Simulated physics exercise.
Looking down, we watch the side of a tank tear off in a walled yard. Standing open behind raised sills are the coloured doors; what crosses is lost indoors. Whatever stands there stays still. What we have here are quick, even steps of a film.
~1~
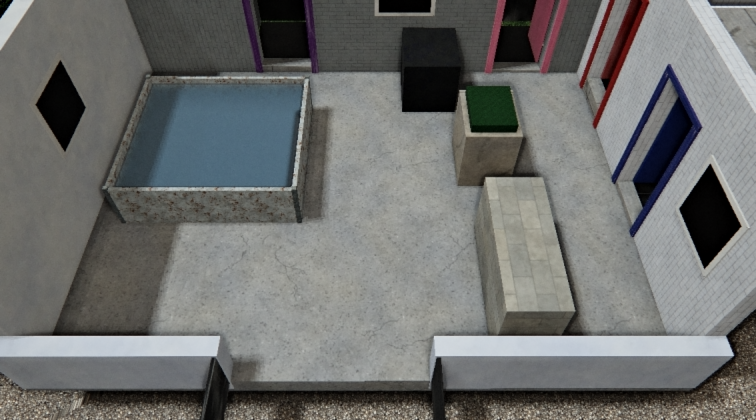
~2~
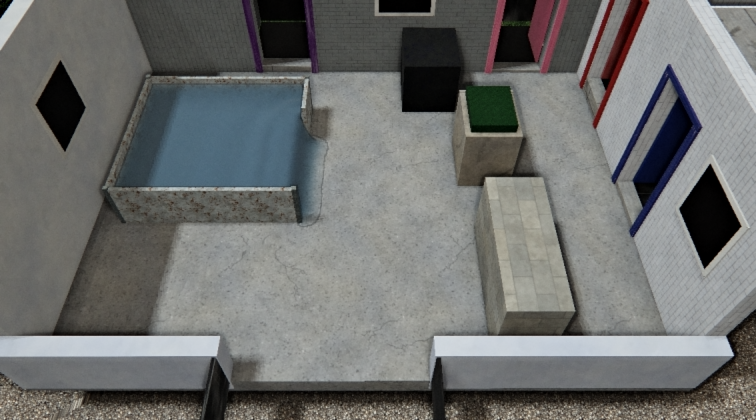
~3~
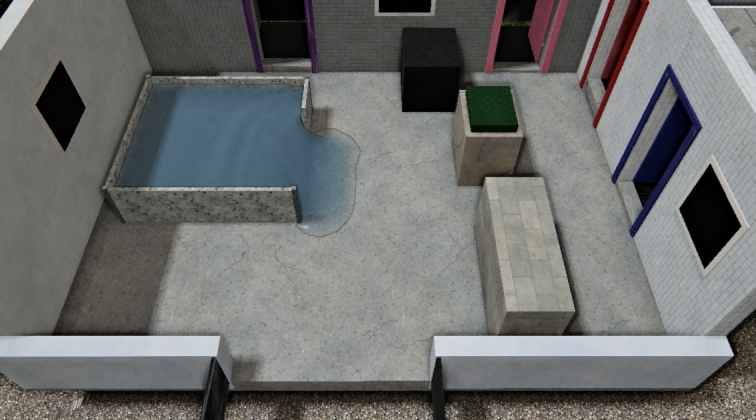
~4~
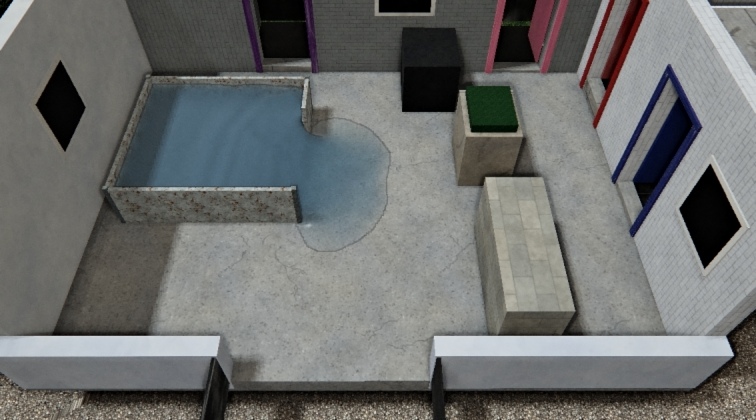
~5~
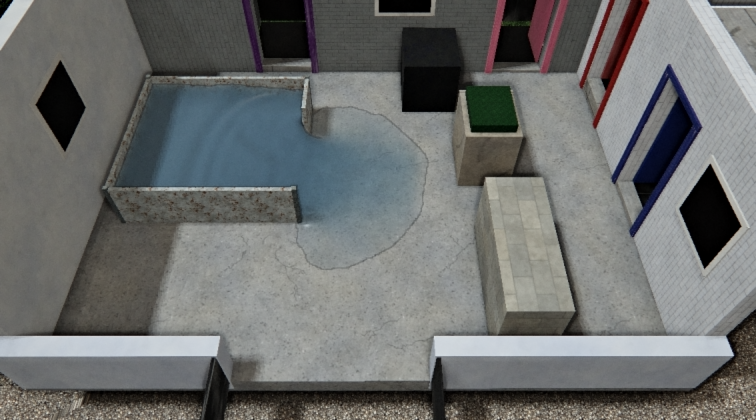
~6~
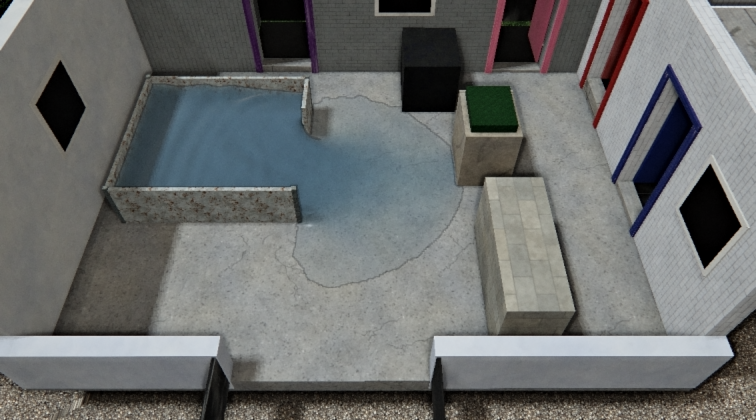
The clip shows a walled yard with coloured doors, blocks and a stone-sided tank of water at left; the tank's right side opens, and water pours out, spreading rightward and forward across the floor in a widening pool.
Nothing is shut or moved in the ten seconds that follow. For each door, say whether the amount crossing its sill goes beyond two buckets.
In order: I expect the blue door to let through too much; I expect the red door to let through an acceptable amount; I expect the pink door to let through too much; I expect the purple door to let through an acceptable amount.
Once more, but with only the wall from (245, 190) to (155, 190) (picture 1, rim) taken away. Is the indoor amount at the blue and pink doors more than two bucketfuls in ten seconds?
Blue door: Falls short; pink door: Falls short.
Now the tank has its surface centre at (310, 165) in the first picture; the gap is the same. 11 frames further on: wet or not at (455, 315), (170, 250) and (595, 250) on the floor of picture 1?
Log: Flood; no flood; flood.
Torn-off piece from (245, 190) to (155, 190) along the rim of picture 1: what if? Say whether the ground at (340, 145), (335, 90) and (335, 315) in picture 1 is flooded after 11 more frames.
Unwetted, unwetted, submerged.
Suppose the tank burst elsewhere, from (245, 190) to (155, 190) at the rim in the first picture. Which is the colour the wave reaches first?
It's the door marked purple.
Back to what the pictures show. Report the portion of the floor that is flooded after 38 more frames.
Around 90 percent.
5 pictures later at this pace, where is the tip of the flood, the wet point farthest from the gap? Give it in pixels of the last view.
Approximate pixel: (610, 211).
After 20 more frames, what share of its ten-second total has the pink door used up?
10 %.
A moment on, water covers 30 % of the floor; the blue door not reached, the red door not reached, the pink door not reached, the purple door not reached.
Next, water covers 45 % of the floor; the blue door over two buckets in, the red door wet at the sill, nothing in, the pink door wet at the sill, nothing in, the purple door not reached.
Then, water covers 65 % of the floor; the blue door far over two buckets in, the red door wet at the sill, nothing in, the pink door under two buckets in, the purple door wet at the sill, nothing in.
Later, water covers 90 % of the floor; the blue door far over two buckets in, the red door wet at the sill, nothing in, the pink door far over two buckets in, the purple door wet at the sill, nothing in.
In the end, water covers 100 % of the floor; the blue door far over two buckets in, the red door wet at the sill, nothing in, the pink door far over two buckets in, the purple door wet at the sill, nothing in.
